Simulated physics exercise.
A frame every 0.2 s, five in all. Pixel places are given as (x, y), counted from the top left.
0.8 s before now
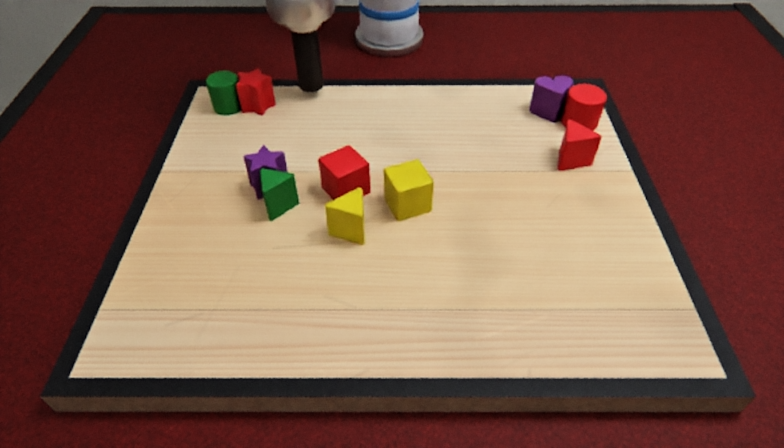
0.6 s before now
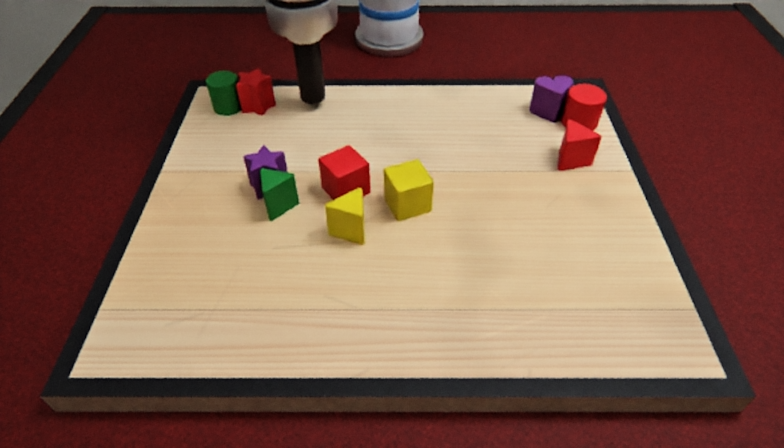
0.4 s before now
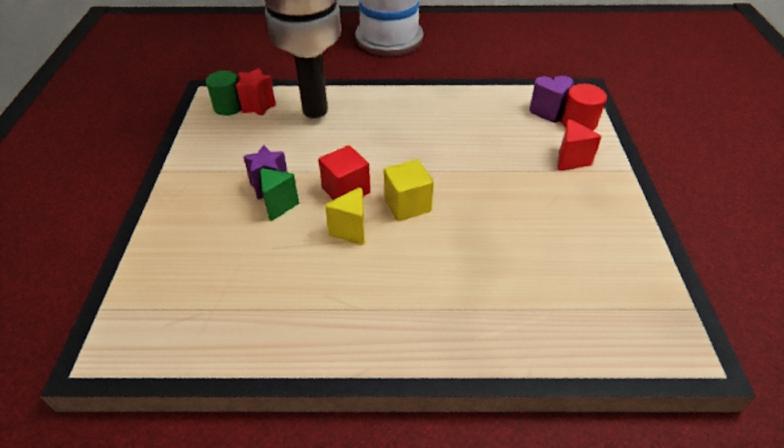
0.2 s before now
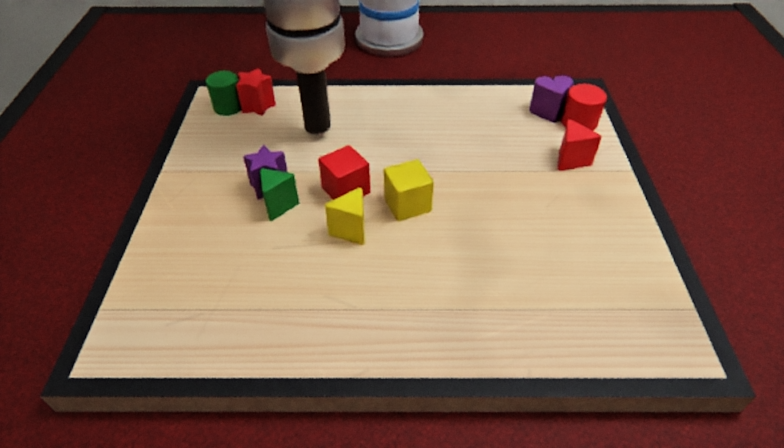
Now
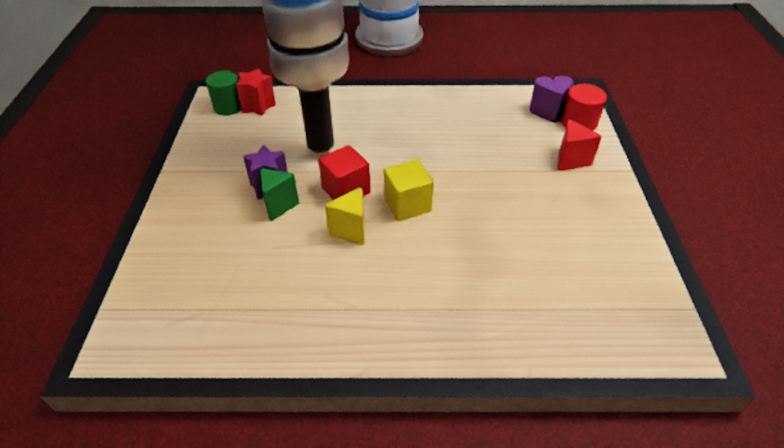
The clip shows colored blocks in small groups on a wooden board as a robotic arm with a black peg moves steadily from the back edge toward the red cube, while the blocks stay still.
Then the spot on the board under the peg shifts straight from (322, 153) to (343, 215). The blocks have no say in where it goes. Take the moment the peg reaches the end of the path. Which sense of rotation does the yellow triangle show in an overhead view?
From the top: Clockwise.
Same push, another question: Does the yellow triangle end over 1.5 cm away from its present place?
I expect so.
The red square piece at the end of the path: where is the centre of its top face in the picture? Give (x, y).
Just about (375, 194).
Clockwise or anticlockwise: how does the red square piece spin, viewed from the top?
It turns round anticlockwise.
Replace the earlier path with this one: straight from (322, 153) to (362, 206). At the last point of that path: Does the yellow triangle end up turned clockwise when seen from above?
Short answer: Yes.
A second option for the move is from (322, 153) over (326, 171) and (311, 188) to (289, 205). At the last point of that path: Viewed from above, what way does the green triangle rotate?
Looking from above, the answer is clockwise.
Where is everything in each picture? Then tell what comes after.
In the first picture, lower end of the peg at (312, 86), tops of blocks, green triangle at (273, 177), red square piece at (343, 160), yellow triangle at (349, 202), yellow square piece at (408, 174).
In the second picture, peg at (313, 98), blocks as before.
In the third picture, peg at (315, 111), blocks as before.
In the fourth picture, peg at (318, 126), blocks as before.
In the fifth picture, peg at (321, 144), green triangle at (273, 177), red square piece at (343, 160), yellow triangle at (349, 202), yellow square piece at (408, 174).
On the path given first. One third of the way, peg at (328, 164); nothing pushed yet.
Two thirds of the way, peg at (335, 185); red square piece at (359, 179), turned 25° anticlockwise; yellow triangle at (353, 206), turned 35° clockwise.
At the end, peg at (342, 207); green triangle not moved; red square piece at (375, 194), turned 45° anticlockwise; yellow triangle at (359, 216), turned 45° clockwise; yellow square piece at (415, 175).
